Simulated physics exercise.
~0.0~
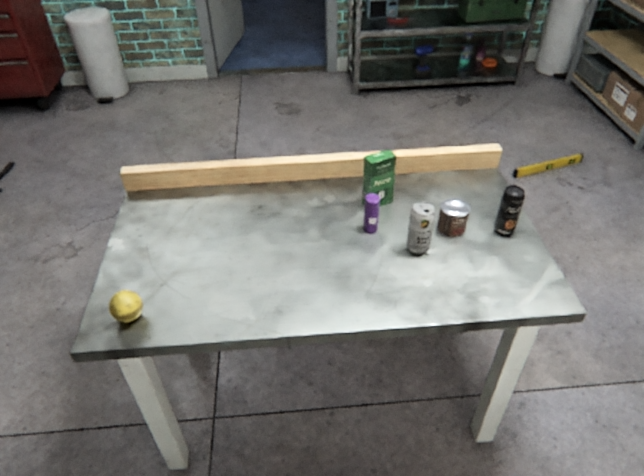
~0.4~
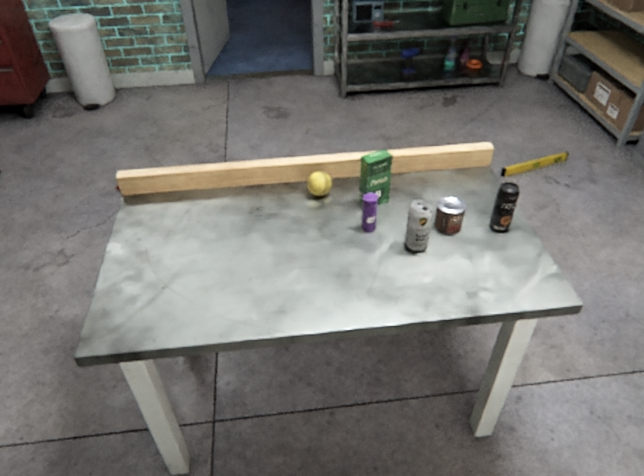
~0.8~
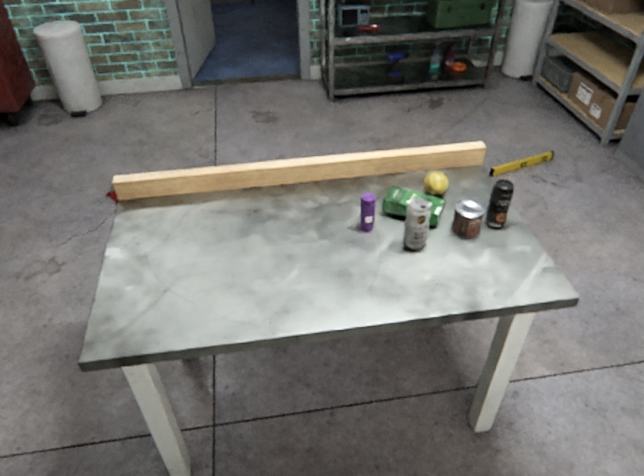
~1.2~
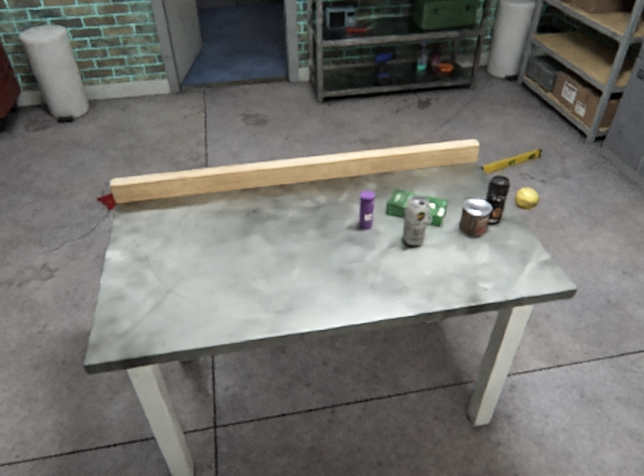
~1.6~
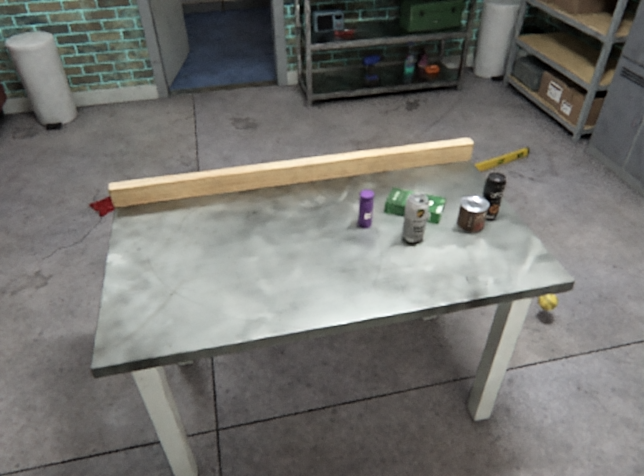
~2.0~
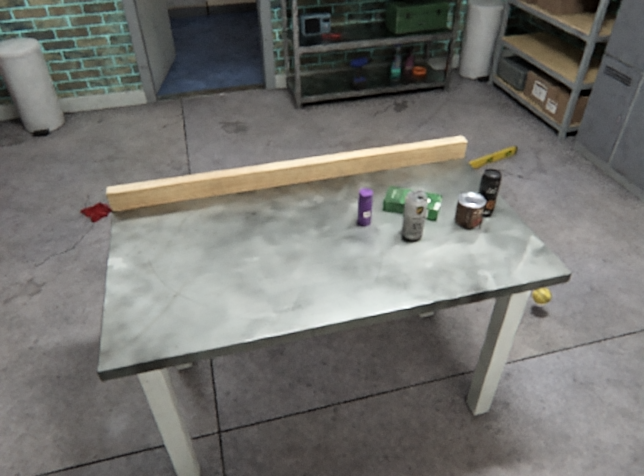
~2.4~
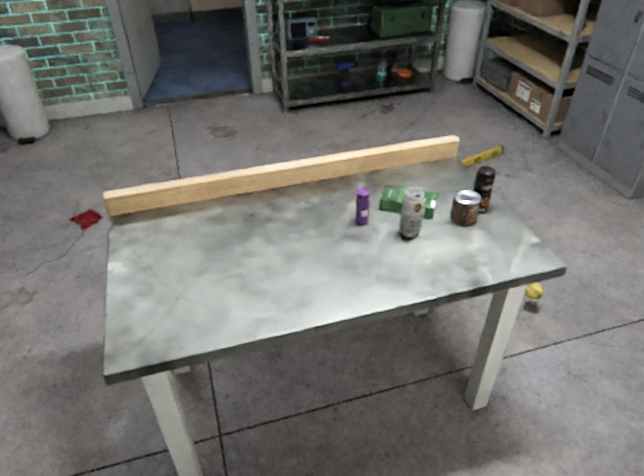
A table holds a yellow ball that rolls, topples a green packet, and drops off.
